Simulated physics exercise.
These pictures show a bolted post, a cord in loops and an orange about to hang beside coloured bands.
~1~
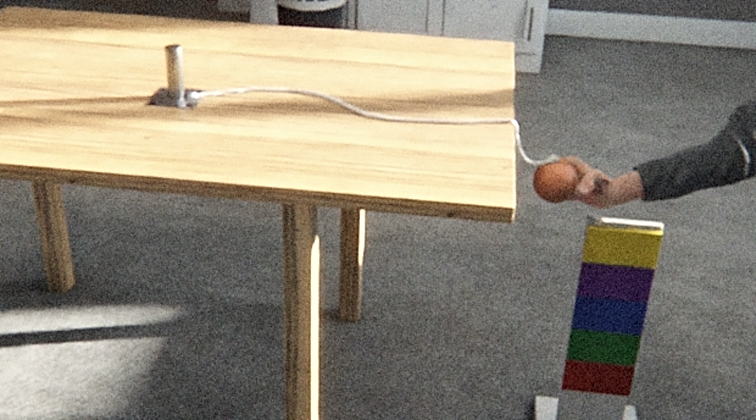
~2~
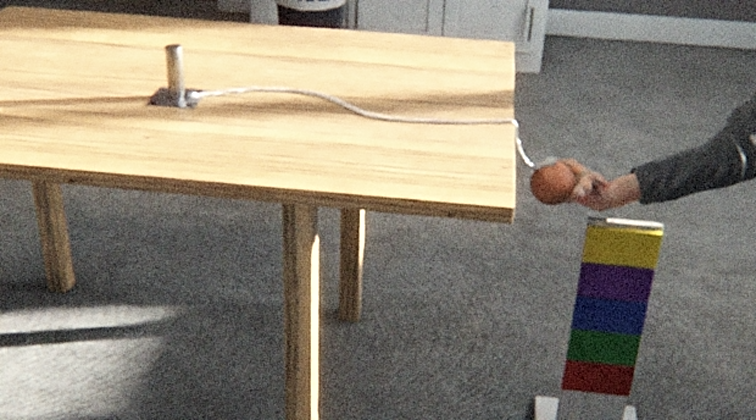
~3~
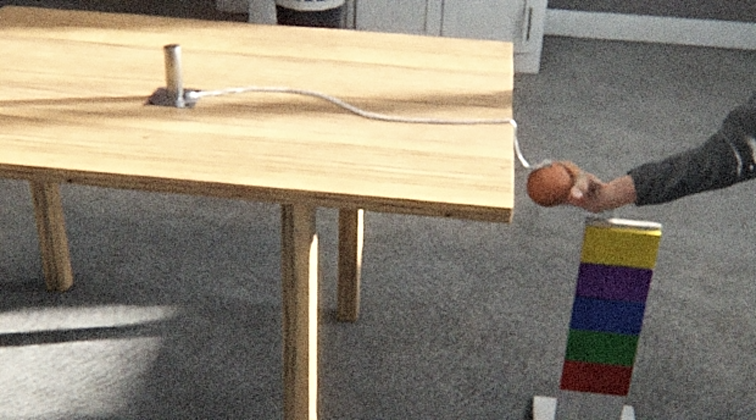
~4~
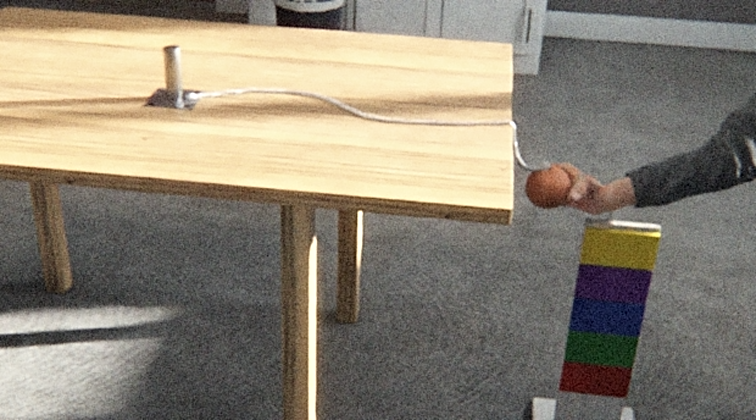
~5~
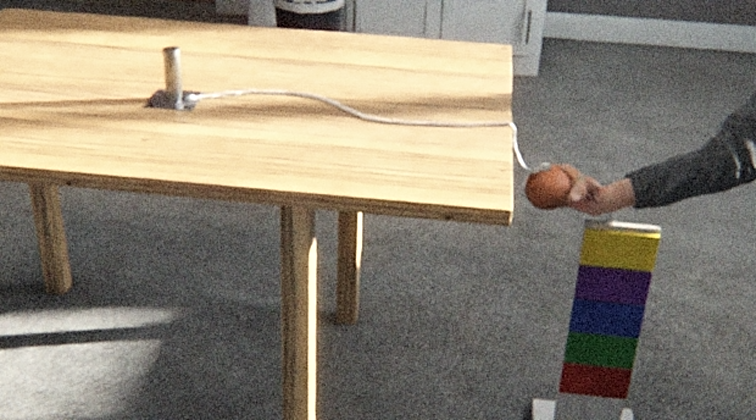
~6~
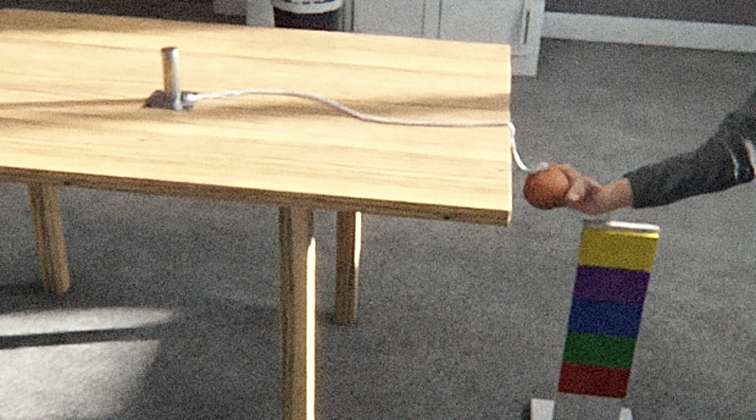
A hand reaching in from the right holds an orange ball-like fruit just beyond the edge of a pale wooden table, seen from slightly above in a grey-carpeted room. A whitish cord runs loosely from a short metal post across the tabletop to it, above a stand banded yellow, purple, blue, green and red. The hand and orange shift very slightly down and left, while little else moves.
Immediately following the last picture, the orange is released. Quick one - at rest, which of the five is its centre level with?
At yellow.
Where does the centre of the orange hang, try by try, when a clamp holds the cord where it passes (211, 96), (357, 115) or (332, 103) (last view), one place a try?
First near (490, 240), then near (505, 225), then near (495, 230).
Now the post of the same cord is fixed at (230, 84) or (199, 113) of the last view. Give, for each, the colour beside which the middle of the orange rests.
Answer, in order: Purple, purple.
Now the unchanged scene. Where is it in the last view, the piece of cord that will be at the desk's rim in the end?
Look close to (478, 125) - that's the one.
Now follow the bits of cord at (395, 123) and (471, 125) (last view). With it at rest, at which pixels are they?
They go to (428, 117) and to (504, 123).
Early on, orange near (464, 237); level with yellow.
Midway, orange near (481, 242); level with yellow.
Finally, orange near (489, 243); level with yellow. The yellow one.
